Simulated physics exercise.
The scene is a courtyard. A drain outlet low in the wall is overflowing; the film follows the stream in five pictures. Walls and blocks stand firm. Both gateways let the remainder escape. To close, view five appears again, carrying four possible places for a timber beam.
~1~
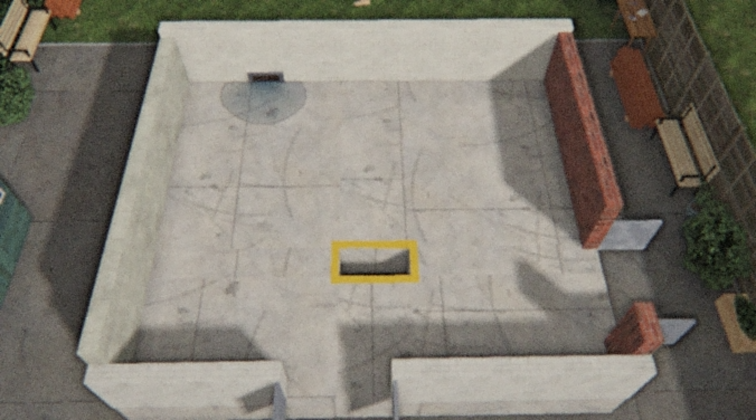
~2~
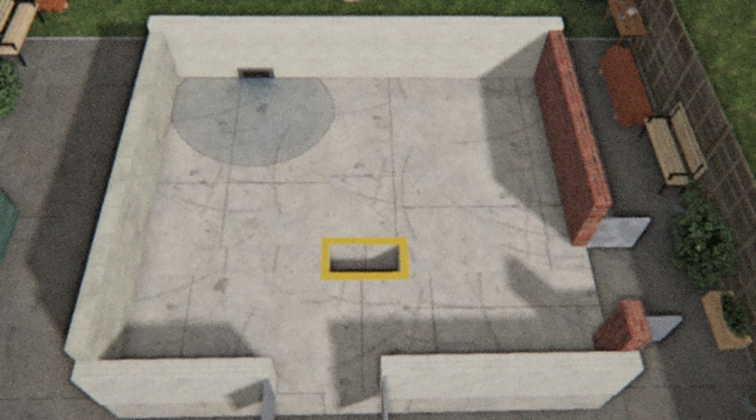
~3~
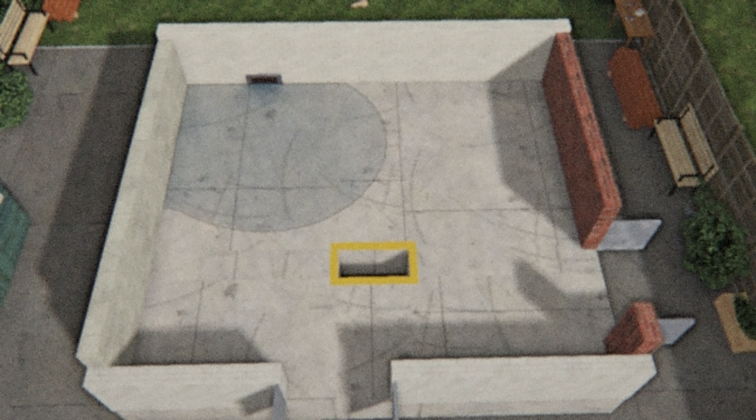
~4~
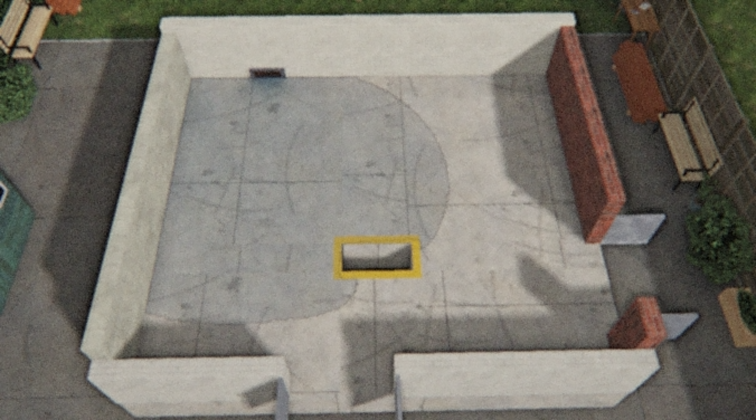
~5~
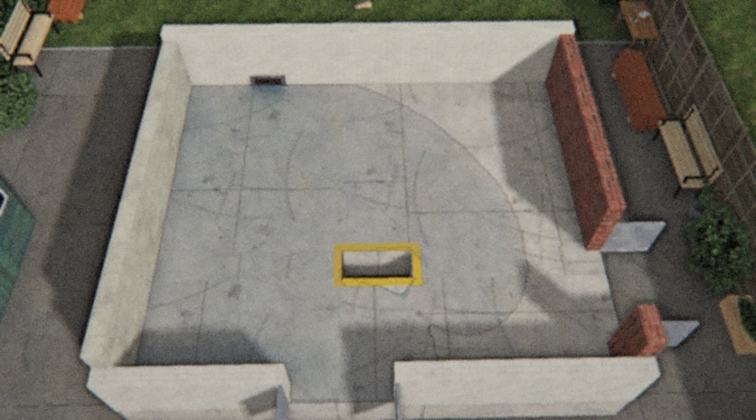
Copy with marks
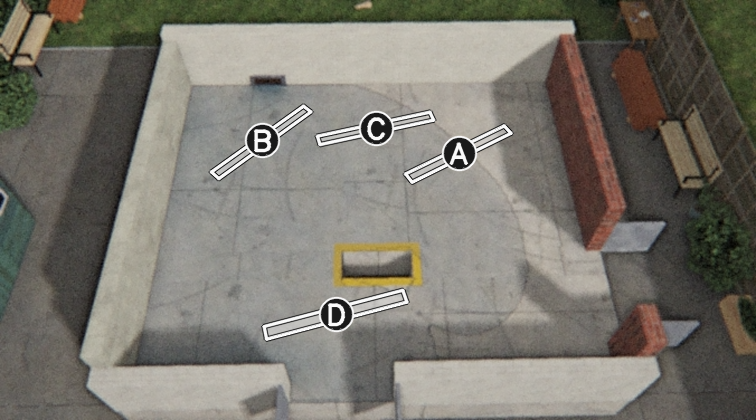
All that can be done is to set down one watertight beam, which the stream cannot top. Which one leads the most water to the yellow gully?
The best spot is D.
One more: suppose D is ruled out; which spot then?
It is A.
In white, A from (408, 178) to (507, 129); B from (215, 175) to (307, 109); C from (318, 140) to (431, 116); D from (265, 332) to (404, 296).
For spot A, about 27 % of the stream goes into the yellow gully, about 72 % out by the gates.
For spot B, about 11 % of the stream goes into the yellow gully, about 88 % out by the gates.
For spot C, about 19 % of the stream goes into the yellow gully, about 80 % out by the gates.
For spot D, about 43 % of the stream goes into the yellow gully, about 56 % out by the gates.
